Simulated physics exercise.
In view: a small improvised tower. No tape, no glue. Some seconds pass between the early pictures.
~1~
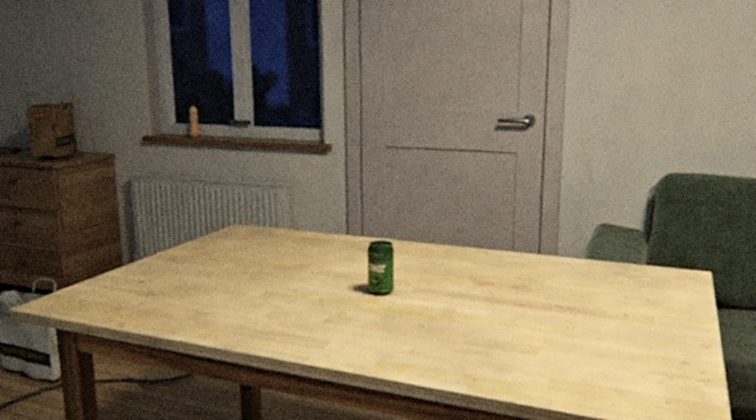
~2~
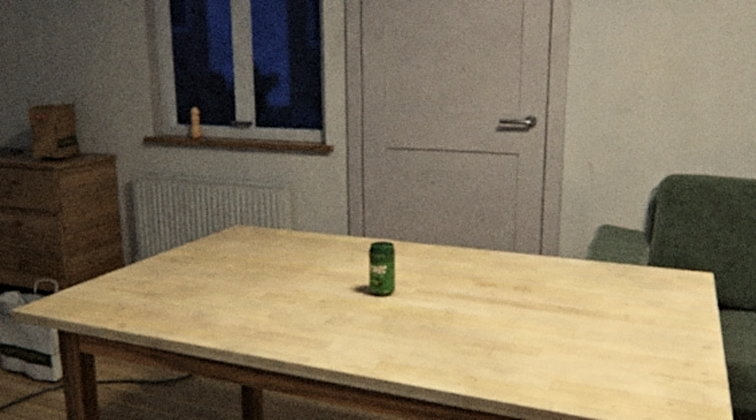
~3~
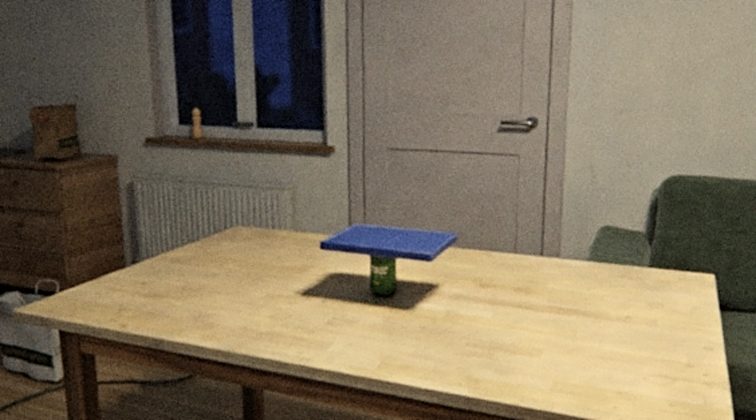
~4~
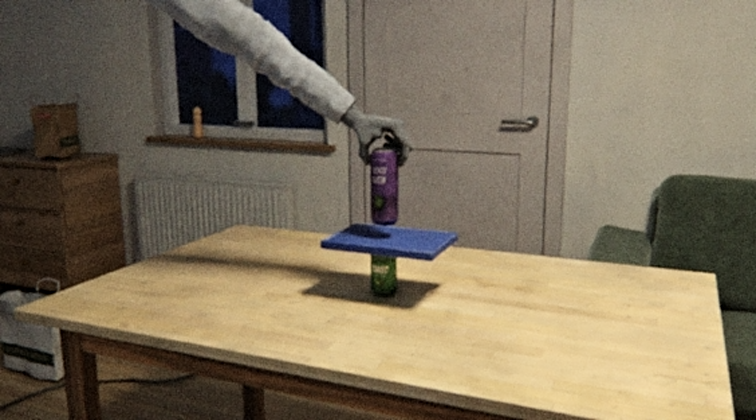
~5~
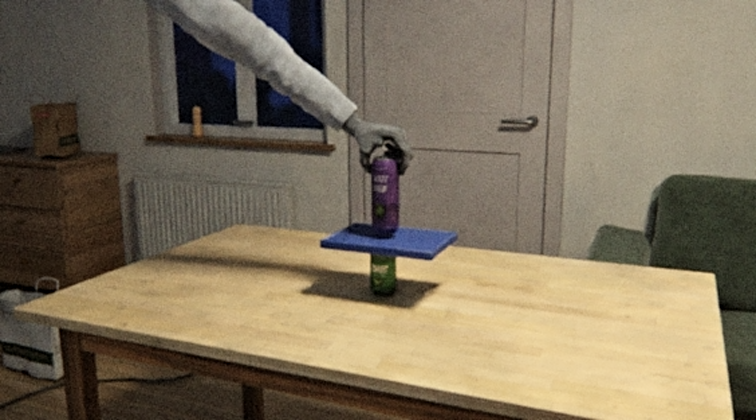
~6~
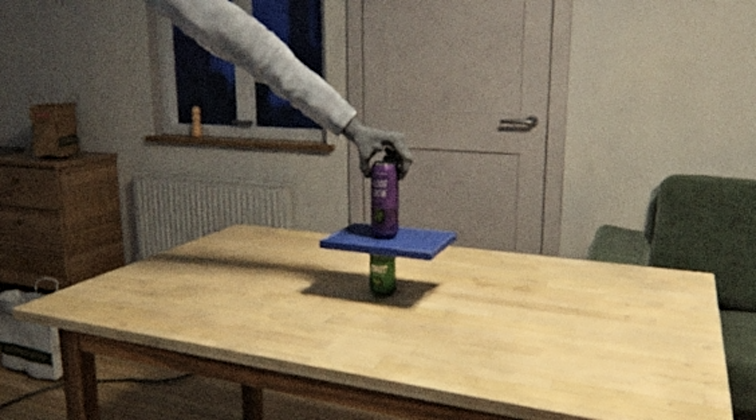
The clip opens on a green can standing alone on a wooden table, and then a flat blue board appears resting on top of it. A hand reaches in from the upper left holding a purple can upright, lowers it slightly onto the board, and keeps its grip on the top.
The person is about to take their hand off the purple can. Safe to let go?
Outcome: The stack holds.
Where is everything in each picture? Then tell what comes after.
In the first frame, the last thing is not in view yet; green can (381, 268).
In the second frame, the last thing is not in view yet; green can (382, 269).
In the third frame, the last thing is not in view yet; green can (383, 270).
The fourth frame shows on its way; purple can (385, 187); green can (384, 269).
The fifth frame shows on its way; purple can (385, 195); green can (383, 269).
The sixth frame shows in place under the hand; purple can (385, 200); green can (383, 269).
Then, 0.60 s on from there, no change.
Then, 1.40 s on from there, purple can resting near (385, 200).
In the end, all 3 unmoved. At the end, from the last picture's camera, purple can near (385, 200). The stack stays up.
